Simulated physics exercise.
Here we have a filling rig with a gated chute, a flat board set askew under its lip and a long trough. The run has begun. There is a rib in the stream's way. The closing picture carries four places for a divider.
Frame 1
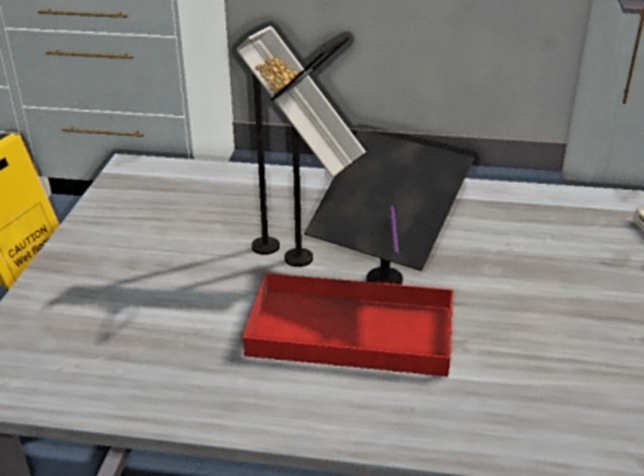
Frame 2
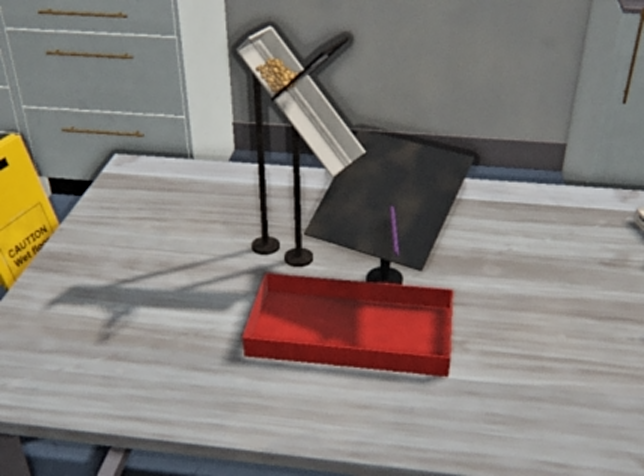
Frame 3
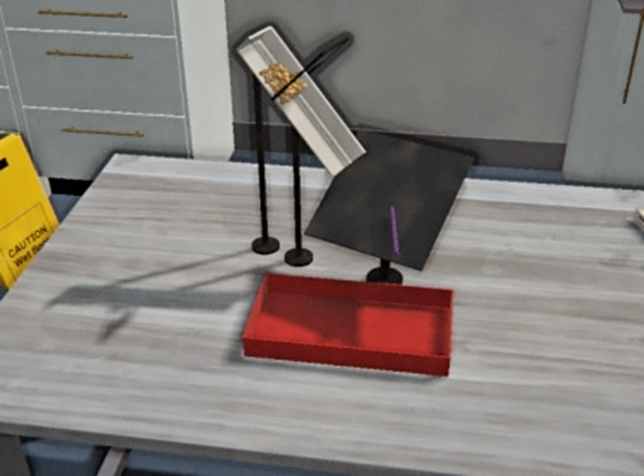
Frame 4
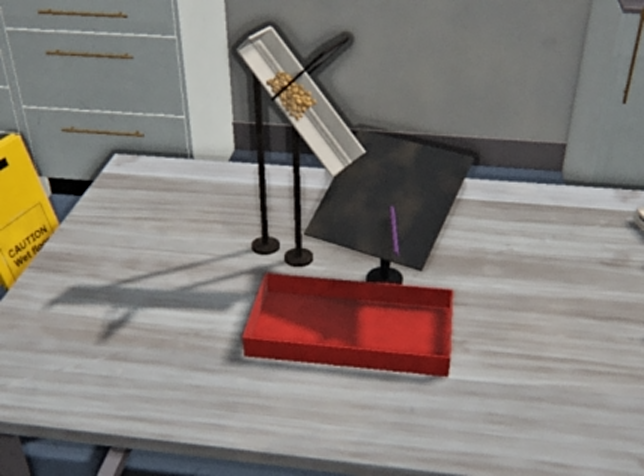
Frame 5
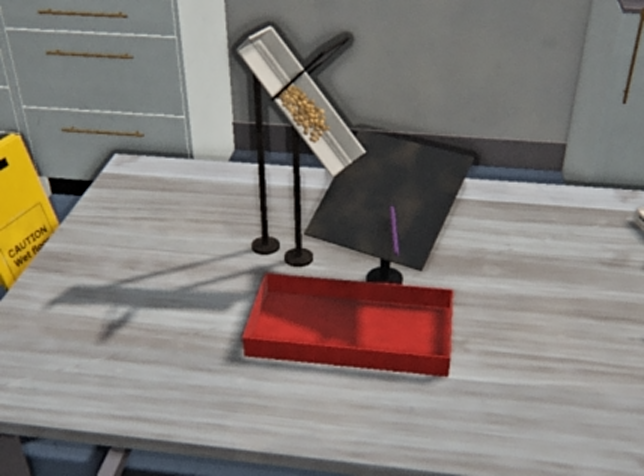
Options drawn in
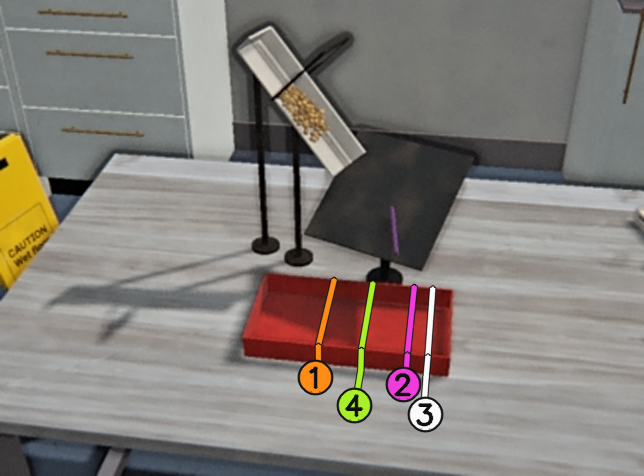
On a grey wooden table, a clump of small tan pieces slides down a pale chute.
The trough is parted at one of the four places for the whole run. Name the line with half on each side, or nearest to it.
Go for 4.
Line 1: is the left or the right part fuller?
More lands on the right.
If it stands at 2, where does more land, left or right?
Left.
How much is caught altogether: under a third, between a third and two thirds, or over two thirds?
Over two thirds.
On the marked copy, line 1 crosses the front rim at (318, 344); line 2 crosses the front rim at (407, 353); line 3 crosses the front rim at (427, 355); line 4 crosses the front rim at (361, 349).
With 1, of what is caught, a stray few on the left of the divider, nearly all on the right.
With 2, of what is caught, all on the left of the divider, none on the right.
With 3, of what is caught, all on the left of the divider, none on the right.
With 4, of what is caught, about a third on the left of the divider, about two thirds on the right.
